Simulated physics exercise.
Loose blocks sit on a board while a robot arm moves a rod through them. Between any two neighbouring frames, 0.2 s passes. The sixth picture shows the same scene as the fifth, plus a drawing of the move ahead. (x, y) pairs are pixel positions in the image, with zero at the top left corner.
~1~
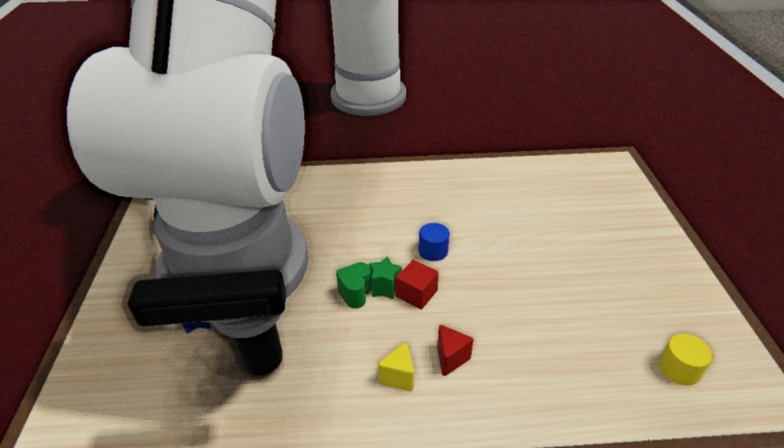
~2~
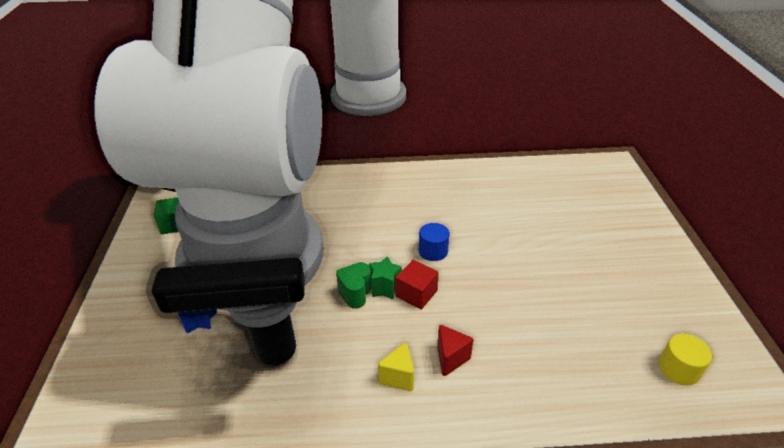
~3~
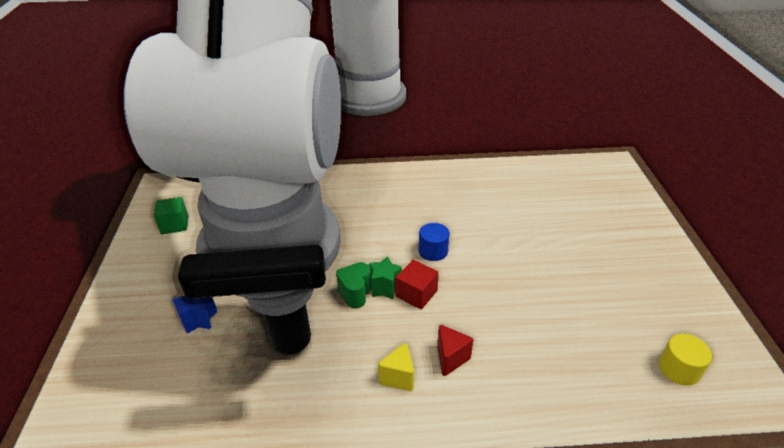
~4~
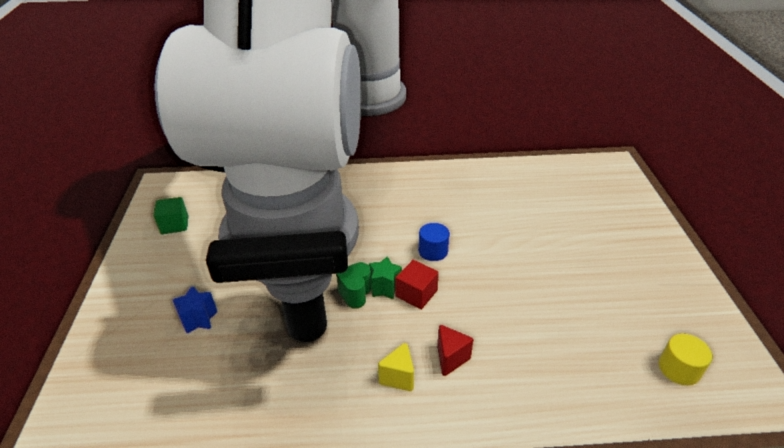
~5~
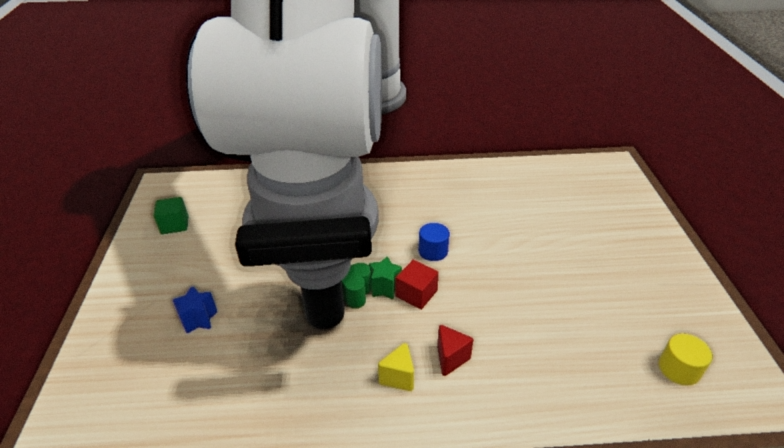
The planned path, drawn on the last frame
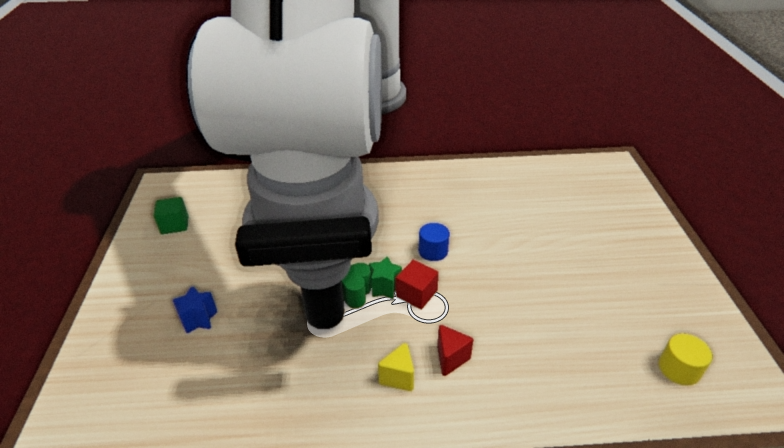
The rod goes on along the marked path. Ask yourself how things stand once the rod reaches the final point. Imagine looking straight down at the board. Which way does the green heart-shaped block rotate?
It spins against the clock.
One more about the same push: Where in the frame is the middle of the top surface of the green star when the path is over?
Around pixel (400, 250).
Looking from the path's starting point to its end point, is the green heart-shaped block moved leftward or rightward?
Heads left.
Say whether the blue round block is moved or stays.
Same place.
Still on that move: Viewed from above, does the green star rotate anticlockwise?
My answer is no.
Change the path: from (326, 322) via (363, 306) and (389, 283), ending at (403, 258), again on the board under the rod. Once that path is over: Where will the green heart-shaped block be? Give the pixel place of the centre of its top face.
Near (369, 240).
The line goes from (326, 322) by way of (360, 308) and (394, 298) to (428, 307).
The first path, step by step. One third of the way, rod (360, 301); green heart-shaped block (365, 264), turned 50° anticlockwise; green star (395, 257), turned 20° clockwise.
Two thirds of the way, rod (396, 292); green heart-shaped block (371, 258), turned 85° anticlockwise; green star (400, 250), turned 50° clockwise; red square (436, 272).
At the end, rod (428, 300); green heart-shaped block (371, 258), turned 85° anticlockwise; green star (400, 250), turned 50° clockwise; red square (463, 271), turned 30° anticlockwise; blue round block unmoved; red triangular piece unmoved.
